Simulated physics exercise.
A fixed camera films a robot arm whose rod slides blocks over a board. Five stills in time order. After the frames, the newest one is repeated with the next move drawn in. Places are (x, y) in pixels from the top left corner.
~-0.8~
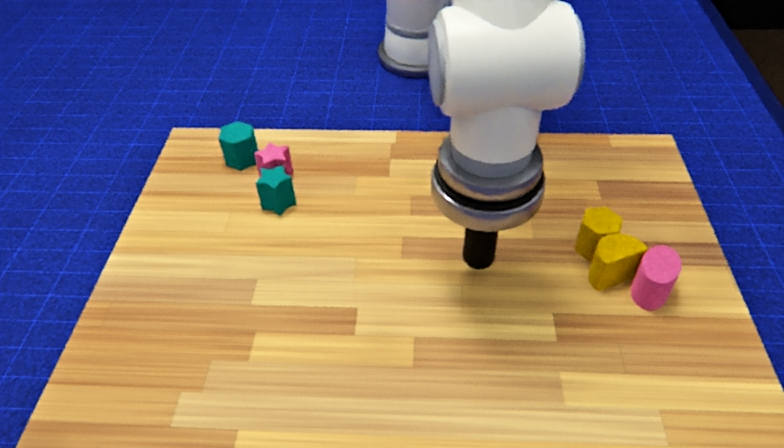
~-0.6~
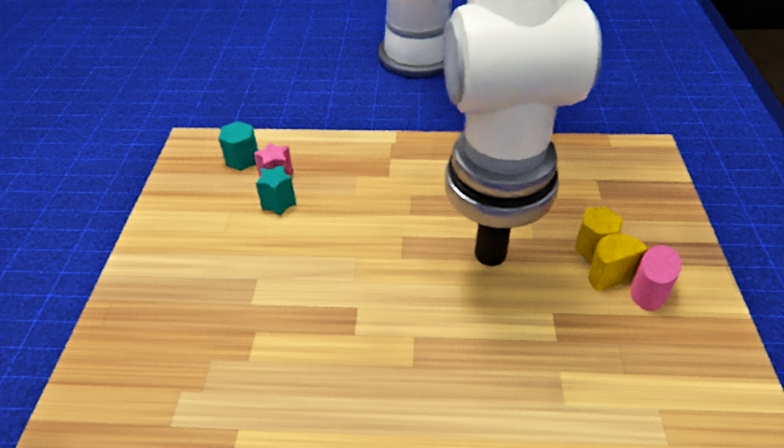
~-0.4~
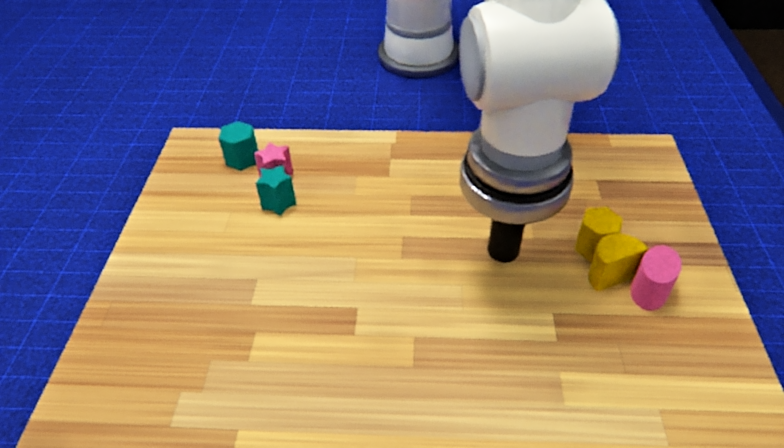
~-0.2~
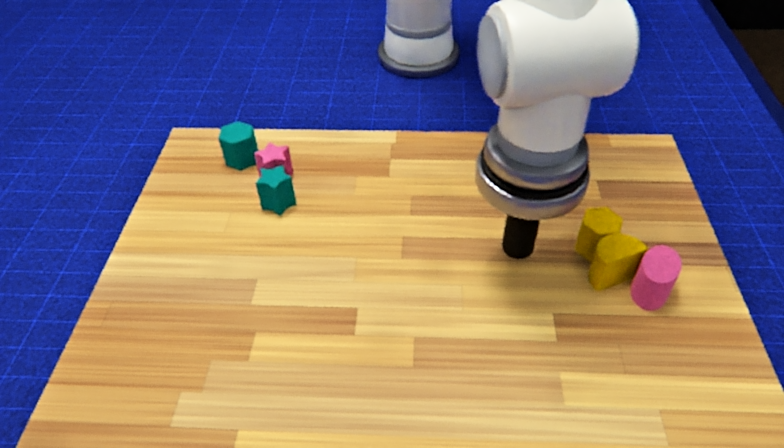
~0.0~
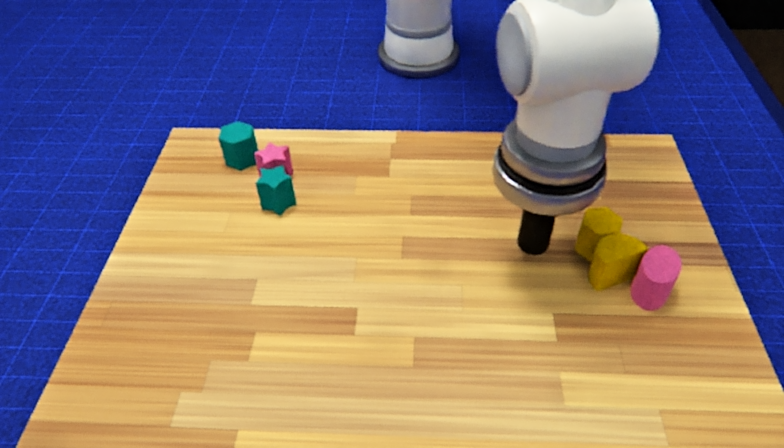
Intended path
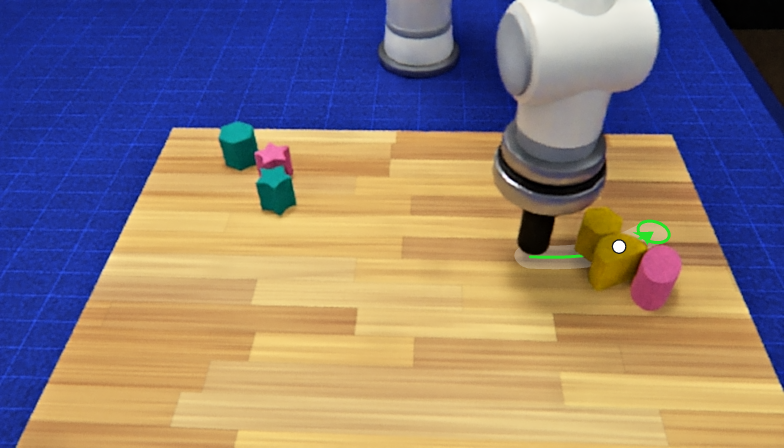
A white robot arm with a black rod pointing down hangs over a light wooden board on a blue surface, seen from above at an angle. Two yellow blocks and a pink rounded one sit at the right, while two teal blocks and a pink star cluster at the upper left. The arm glides steadily right and slightly away, bringing the rod closer to the yellow blocks, which stay still.
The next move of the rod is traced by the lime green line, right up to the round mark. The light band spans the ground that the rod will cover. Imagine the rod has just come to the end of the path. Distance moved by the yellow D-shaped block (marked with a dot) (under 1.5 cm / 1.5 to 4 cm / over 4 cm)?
Result: Under 1.5 cm.
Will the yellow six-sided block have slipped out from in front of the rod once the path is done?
No, that is not how it ends up.
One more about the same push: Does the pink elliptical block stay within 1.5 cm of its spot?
Yes, that is how it ends up.
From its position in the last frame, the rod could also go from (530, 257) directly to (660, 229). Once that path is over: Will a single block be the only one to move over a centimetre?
Yes, that is what happens.
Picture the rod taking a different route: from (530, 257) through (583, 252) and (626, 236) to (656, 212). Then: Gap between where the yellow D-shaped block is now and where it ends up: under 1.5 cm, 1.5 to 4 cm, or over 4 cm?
The best fit is under 1.5 cm.
Path on the board, from (530, 257) by way of (577, 256) and (619, 248) to (654, 232); the dot is on the yellow D-shaped block.
On the path given first. One third of the way, rod (580, 245); yellow six-sided block (613, 217).
Two thirds of the way, rod (624, 236); yellow six-sided block (654, 206); yellow D-shaped block (626, 250); pink elliptical block (665, 265).
At the end, rod (658, 220); yellow six-sided block (689, 192); yellow D-shaped block (626, 250); pink elliptical block (665, 265).
